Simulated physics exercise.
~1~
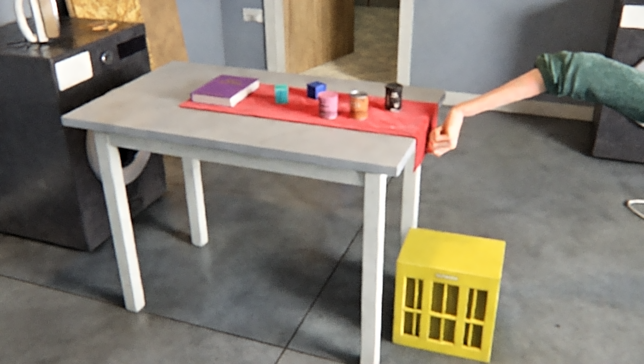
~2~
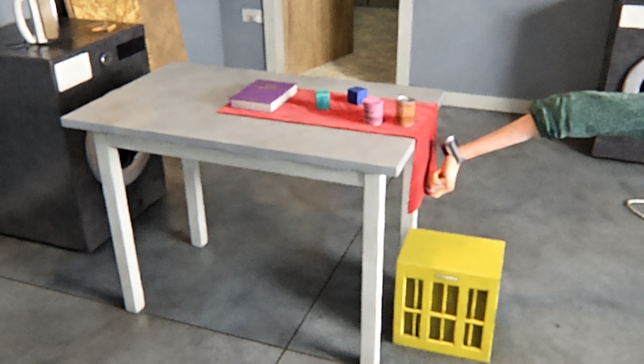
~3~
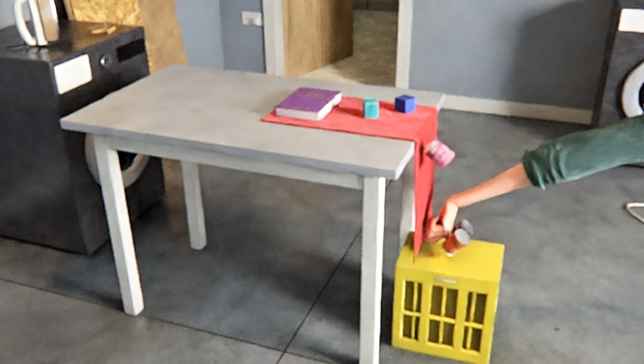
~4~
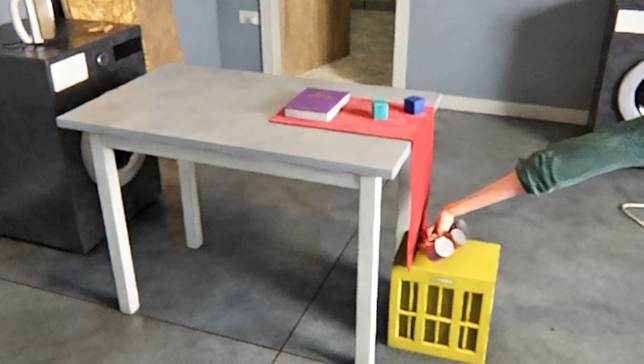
Hand pulling a red scarf down off a table end onto a yellow crate, three cans tumbling over, book and cubes remaining.
